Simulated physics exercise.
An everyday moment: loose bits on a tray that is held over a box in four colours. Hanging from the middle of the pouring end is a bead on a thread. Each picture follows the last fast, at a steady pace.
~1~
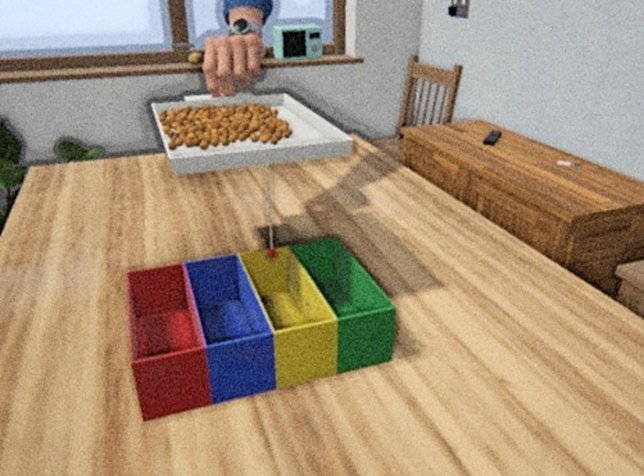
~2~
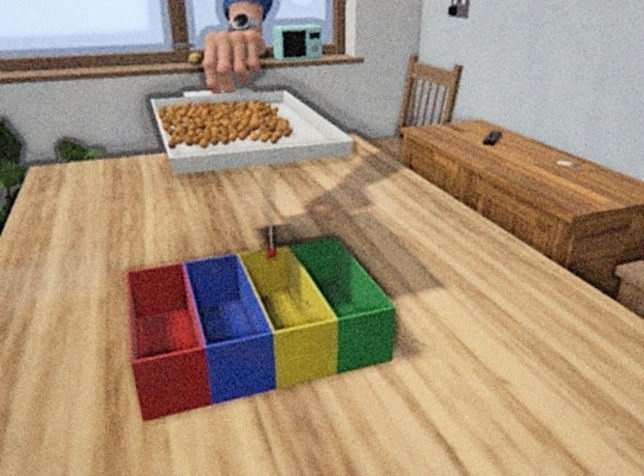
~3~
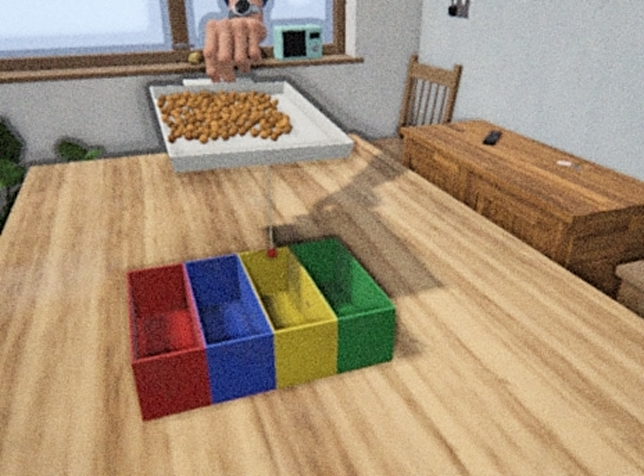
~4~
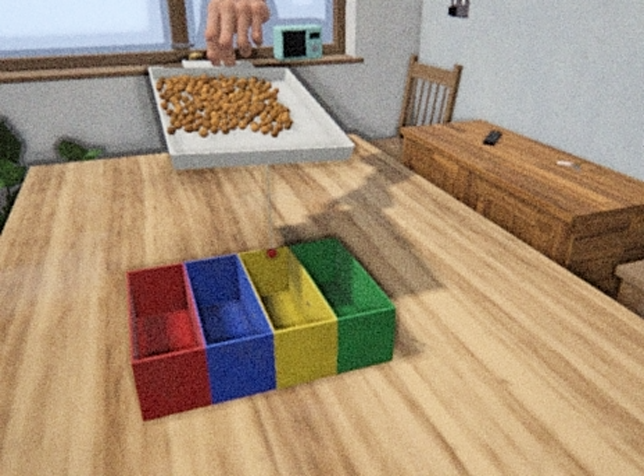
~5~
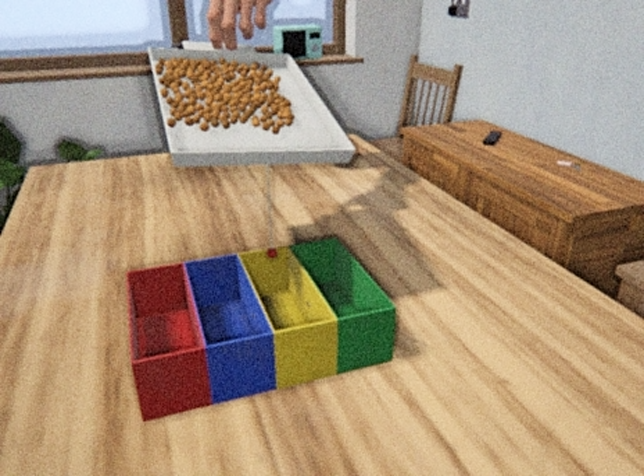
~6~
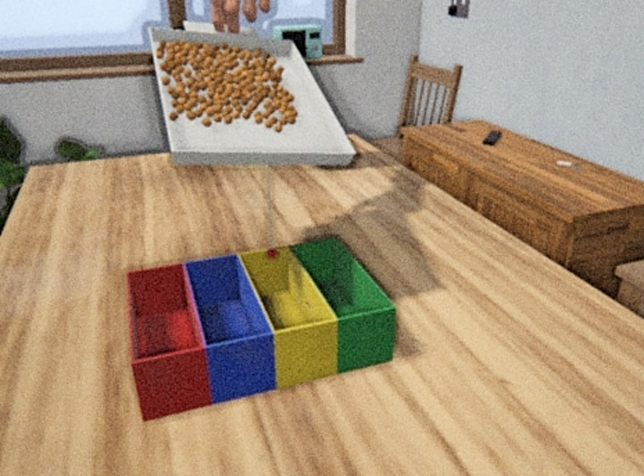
In a room with a wooden table, a hand steadily raised the back of a white tray of small brown bits, tilting it toward a box with red, blue, yellow and green cells.
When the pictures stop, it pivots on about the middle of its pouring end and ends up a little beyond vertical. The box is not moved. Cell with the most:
Green.
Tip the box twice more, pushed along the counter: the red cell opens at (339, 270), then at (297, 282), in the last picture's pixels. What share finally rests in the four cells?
First placement near 70 percent, second near 90 percent.
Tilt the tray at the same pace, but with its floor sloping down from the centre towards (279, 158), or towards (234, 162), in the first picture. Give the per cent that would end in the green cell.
The first try yields 40 percent and the second 10 percent.
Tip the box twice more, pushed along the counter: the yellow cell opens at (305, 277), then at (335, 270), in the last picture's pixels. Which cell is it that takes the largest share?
For the first spot I'd say the green one, and for the second spot the yellow one.
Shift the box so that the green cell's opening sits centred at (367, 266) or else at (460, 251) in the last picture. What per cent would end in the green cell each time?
First position: Some 50 %; second position: Some 0 %.
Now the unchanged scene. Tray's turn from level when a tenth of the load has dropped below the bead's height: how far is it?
My estimate is some 70 degrees.
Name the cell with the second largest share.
Second best is the yellow one.
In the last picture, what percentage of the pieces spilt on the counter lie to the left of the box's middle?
Roughly 0 percent.
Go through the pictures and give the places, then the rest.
The first frame shows corners of the pouring end (173, 157) and (349, 139), level; middle of the load (227, 123), roasted chickpeas; bead on its thread (272, 253); red cell (173, 379); blue cell (242, 363); yellow cell (306, 349); green cell (366, 335).
The second frame shows corners of the pouring end (173, 157) and (349, 140), level; middle of the load (227, 121).
The third frame shows corners of the pouring end (174, 155) and (350, 142), tipped barely, lowest at the right corner; middle of the load (226, 114).
The fourth frame shows corners of the pouring end (174, 153) and (351, 145), tipped a little, lowest at the right corner; middle of the load (226, 102).
The fifth frame shows corners of the pouring end (175, 151) and (351, 148), tipped clearly, lowest at the right corner; middle of the load (227, 91).
The sixth frame shows corners of the pouring end (176, 149) and (352, 151), tipped clearly, lowest at the right corner; middle of the load (229, 81); red cell (173, 379); blue cell (242, 363); yellow cell (306, 349); green cell (366, 335).
Just after the last frame, tray tipped steeply; the larger part on the tray; just a few in the green cell; just a few in the yellow cell; roughly a quarter falling or outside the box.
A moment on, tray tipped past a quarter turn; roughly two thirds on the tray; roughly a quarter in the green cell; about a tenth in the yellow cell; just a few in the blue cell; about a tenth falling or outside the box.
Further on, tray tipped past a quarter turn; roughly half in the green cell; roughly a quarter in the yellow cell; just a few in the blue cell; roughly a quarter falling or outside the box.
When it is over, tray tipped past a quarter turn; roughly half in the green cell; roughly a quarter in the yellow cell; just a few in the blue cell; not one in the red cell; roughly a quarter outside the box.
